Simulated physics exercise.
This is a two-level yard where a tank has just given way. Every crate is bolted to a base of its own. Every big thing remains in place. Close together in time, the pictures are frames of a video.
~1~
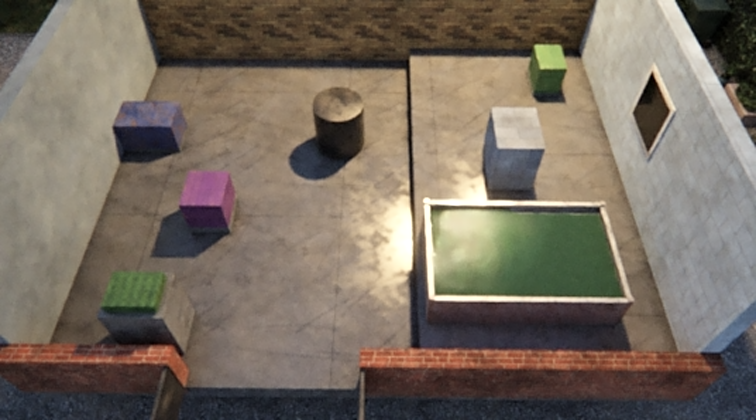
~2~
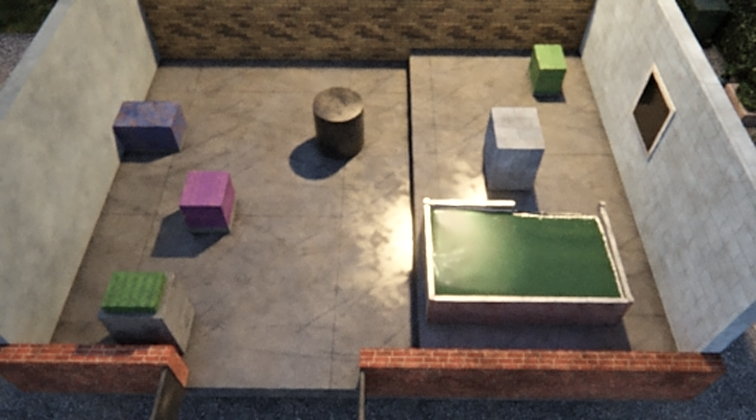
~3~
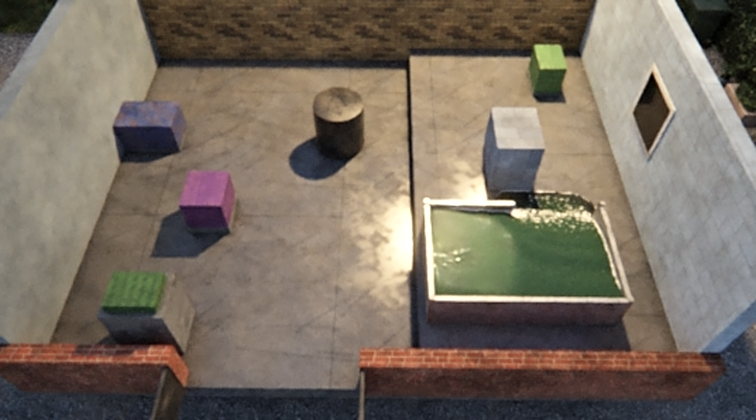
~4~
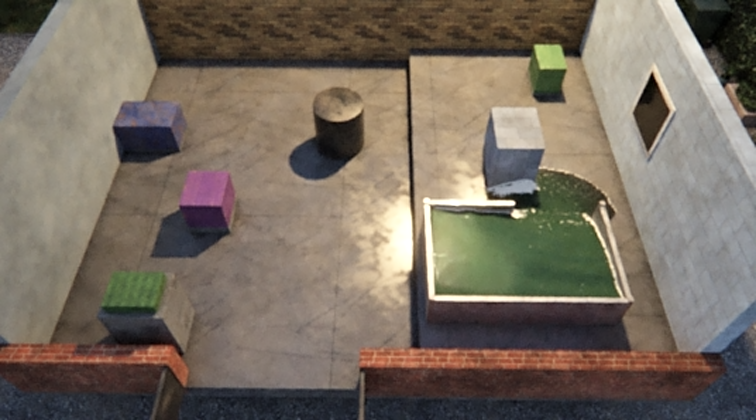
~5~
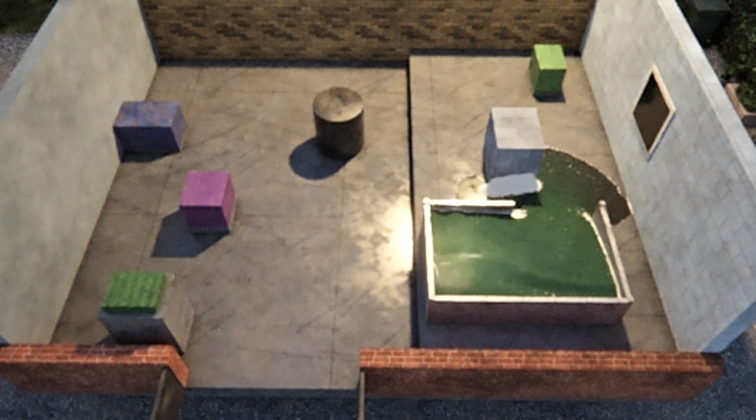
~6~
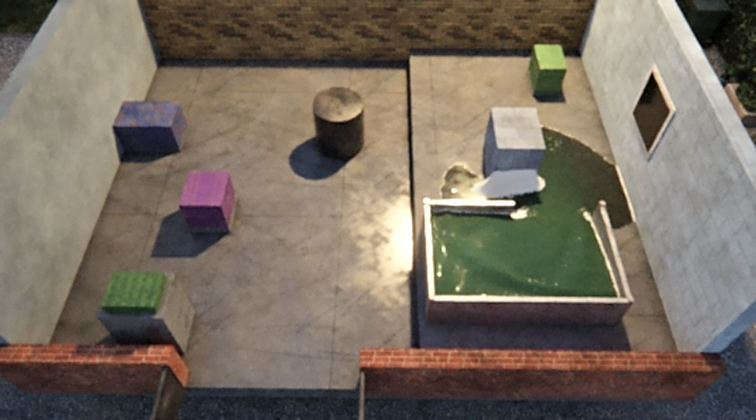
The clip shows a walled yard with coloured blocks, a dark cylinder and a tank of green liquid; the tank's far side opens, and liquid pours out, spreading across the floor around a pale grey block and toward the right wall.
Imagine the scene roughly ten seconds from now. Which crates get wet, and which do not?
My prediction: The green crate meets the water; the purple crate never meets the water; the blue crate meets the water.
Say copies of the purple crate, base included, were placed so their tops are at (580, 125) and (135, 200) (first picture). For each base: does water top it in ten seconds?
Result, in sequence: Is inundated, is missed.
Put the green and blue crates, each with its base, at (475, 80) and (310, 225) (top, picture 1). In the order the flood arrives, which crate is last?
Going by the pictures, it's the one in purple.
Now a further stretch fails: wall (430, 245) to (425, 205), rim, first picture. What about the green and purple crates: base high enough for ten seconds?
Then: The green crate is safe, the purple crate is wetted.
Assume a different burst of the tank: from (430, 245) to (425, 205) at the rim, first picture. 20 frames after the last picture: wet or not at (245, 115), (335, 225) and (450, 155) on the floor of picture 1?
Going through them in turn: Reached by the flood, then reached by the flood, then still unsoaked.
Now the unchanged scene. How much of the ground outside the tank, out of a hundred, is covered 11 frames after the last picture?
That's roughly 25 per cent.
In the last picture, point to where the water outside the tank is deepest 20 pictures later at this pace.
Around (563, 53).
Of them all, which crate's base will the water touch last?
I'd go with the blue-painted one.
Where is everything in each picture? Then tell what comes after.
The first frame shows the tank at (521, 251) is whole and still.
In the second frame, the front is at a hidden place, out from the gap on the tank's far side.
In the third frame, water pours out on the tank's far side and has run to a hidden place.
In the fourth frame, water pours out on the tank's far side and has run to (567, 176).
In the fifth frame, the front is at (551, 152), out from the gap on the tank's far side.
In the sixth frame, water pours out on the tank's far side and has run to a hidden place.
A moment on, water covers 15 % of the floor; the green crate water round its plinth, the purple crate not reached, the blue crate not reached.
Next, water covers 25 % of the floor; the green crate water round its plinth, the purple crate not reached, the blue crate not reached.
Then, water covers 35 % of the floor; the green crate water round its plinth, the purple crate water round its plinth, the blue crate not reached.
Later, water covers 65 % of the floor; the green crate water round its plinth, the purple crate water round its plinth, the blue crate water round its plinth.
In the end, water covers 95 % of the floor; the green crate was topped, the purple crate stayed above the water, the blue crate was topped.
